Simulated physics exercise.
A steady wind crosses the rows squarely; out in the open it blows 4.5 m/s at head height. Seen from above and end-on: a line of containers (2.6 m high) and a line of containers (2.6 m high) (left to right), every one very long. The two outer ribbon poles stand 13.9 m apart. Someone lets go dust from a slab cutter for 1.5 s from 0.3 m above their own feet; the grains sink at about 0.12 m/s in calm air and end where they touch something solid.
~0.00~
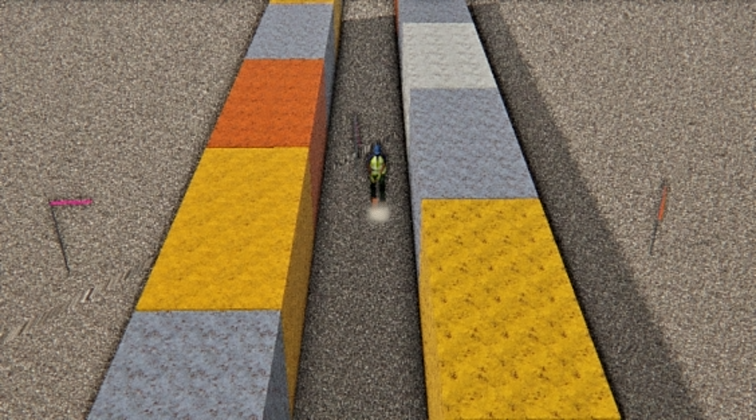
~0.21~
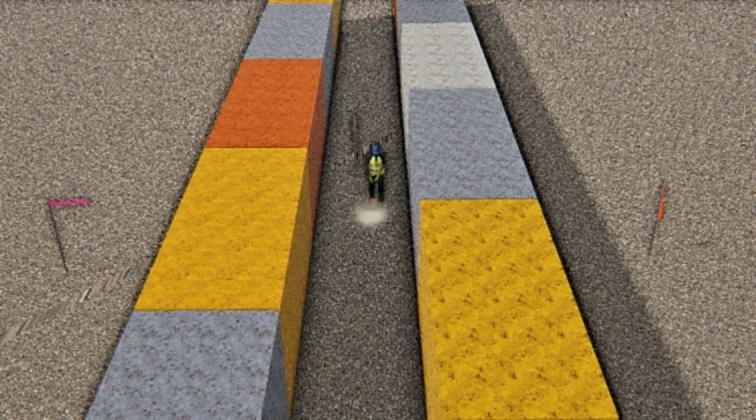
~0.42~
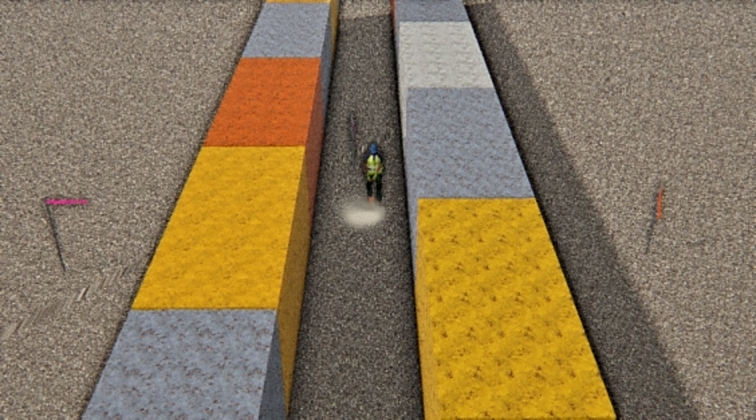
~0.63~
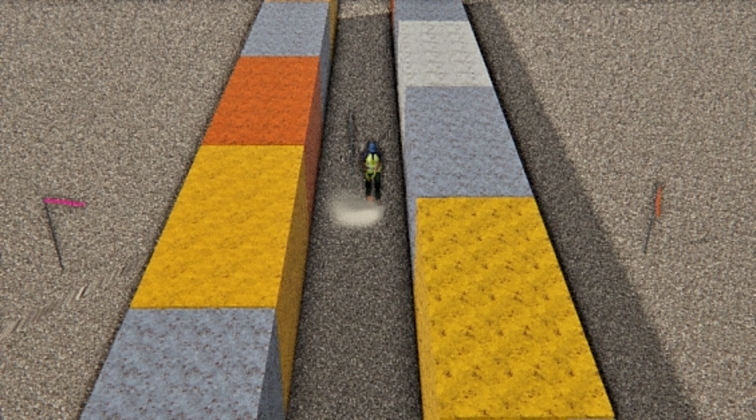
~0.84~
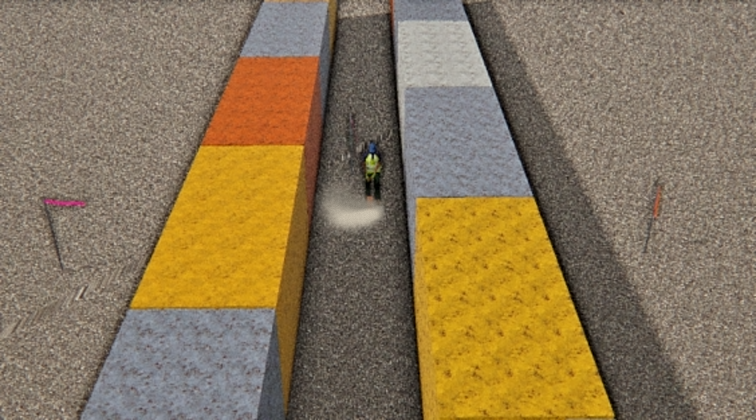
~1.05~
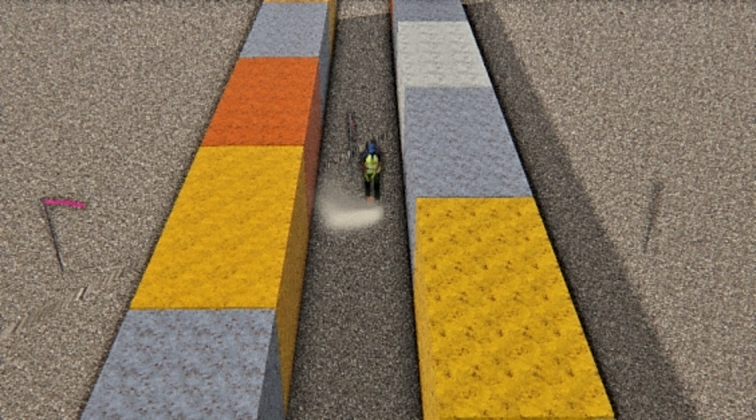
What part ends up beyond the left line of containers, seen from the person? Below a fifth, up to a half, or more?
It is less than a fifth that ends up on the far side.
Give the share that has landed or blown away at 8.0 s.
Some 65 per cent.
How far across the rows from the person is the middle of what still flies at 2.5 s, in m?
About 1.5 m.
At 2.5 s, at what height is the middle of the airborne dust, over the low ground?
Roughly 1.0 m up.
After 2.5 s, 75 % is in the air or yet to come; 0 % is beyond the left line of containers; the middle of what still flies is 0.9 m above the low ground, near (322, 190).
After 4.0 s, 55 % is in the air or yet to come; 0 % is beyond the left line of containers; the middle of what still flies is 2.7 m above the low ground, near (340, 127).
After 8.0 s, 36 % is in the air or yet to come; 1 % is beyond the left line of containers; the middle of what still flies is 2.4 m above the low ground, near (638, 134).
After 20.0 s, 8 % is in the air or yet to come; 1 % is beyond the left line of containers.
After 45.0 s, 0 % is in the air or yet to come; 1 % is beyond the left line of containers.
